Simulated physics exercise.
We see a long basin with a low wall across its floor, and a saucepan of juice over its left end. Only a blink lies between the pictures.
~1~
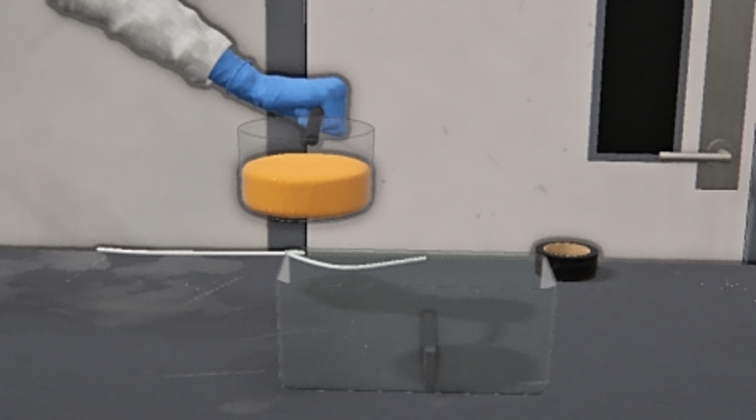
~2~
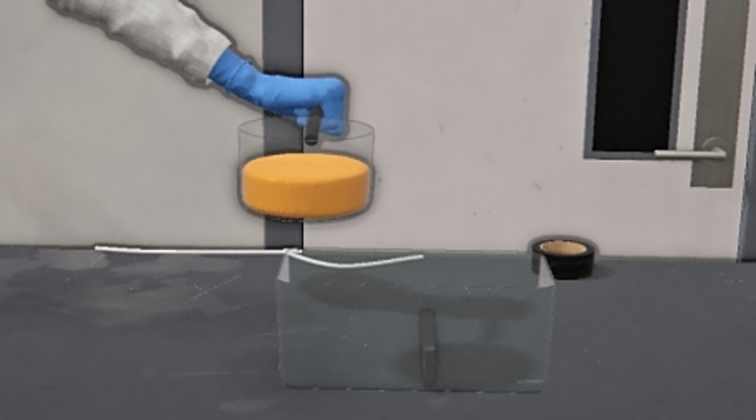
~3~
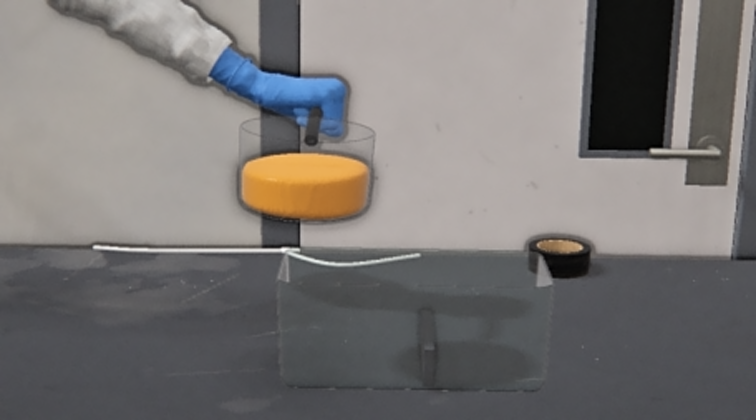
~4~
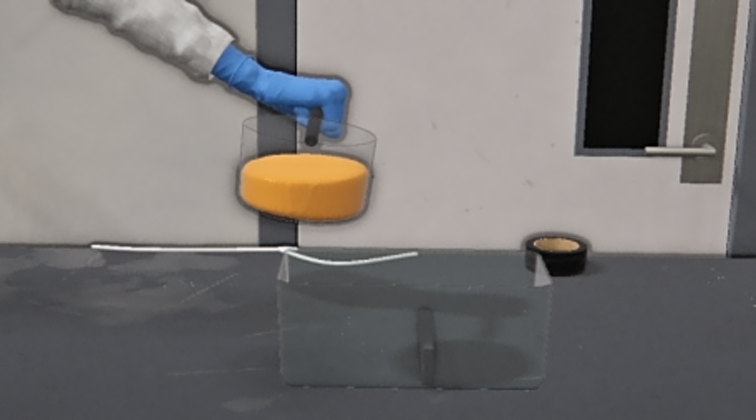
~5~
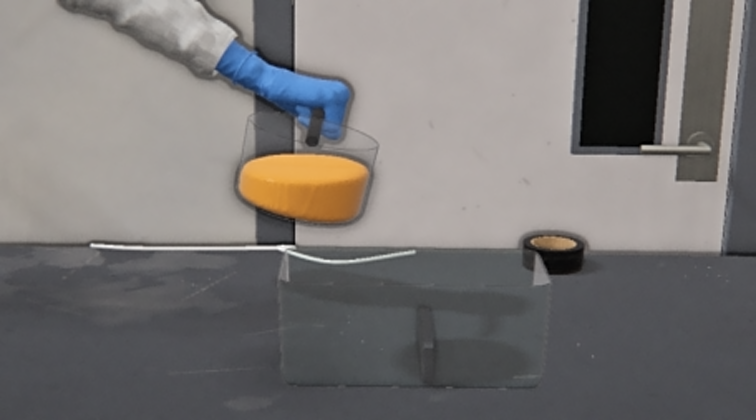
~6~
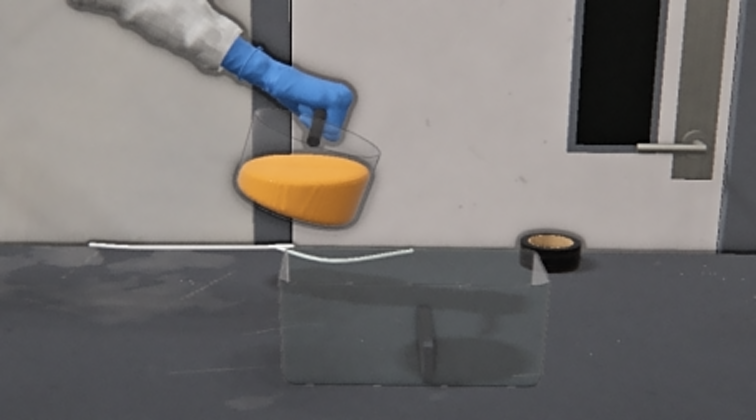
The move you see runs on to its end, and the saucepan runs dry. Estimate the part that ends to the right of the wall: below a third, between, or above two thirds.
It comes to not even a third.
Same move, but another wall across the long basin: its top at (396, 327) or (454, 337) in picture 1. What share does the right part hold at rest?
First some 65, then 5 per cent.
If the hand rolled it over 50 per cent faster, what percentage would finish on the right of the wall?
About 15 per cent.
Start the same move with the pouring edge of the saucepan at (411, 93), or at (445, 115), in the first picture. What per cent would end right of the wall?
In turn 80 and 95 in a hundred.
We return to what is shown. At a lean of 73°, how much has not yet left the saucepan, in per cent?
Some 70 per cent.
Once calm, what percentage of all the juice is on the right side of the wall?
Near 20 %.
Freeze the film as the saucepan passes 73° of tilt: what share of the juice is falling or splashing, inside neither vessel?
Near 25 %.
A moment on, the tilt is 73° and 70 per cent is still to pour, 7 is left of the wall and 0 right of it.
Next, the tilt is 103° and 16 per cent is still to pour, 55 is left of the wall and 19 right of it.
Then the tilt is 108° and 1 per cent is still to pour, 78 is left of the wall and 20 right of it.
Later the tilt is 108° and 0 per cent is still to pour, 79 is left of the wall and 21 right of it.
At rest 79 per cent lies left of the wall, 21 right of it and 1 outside.
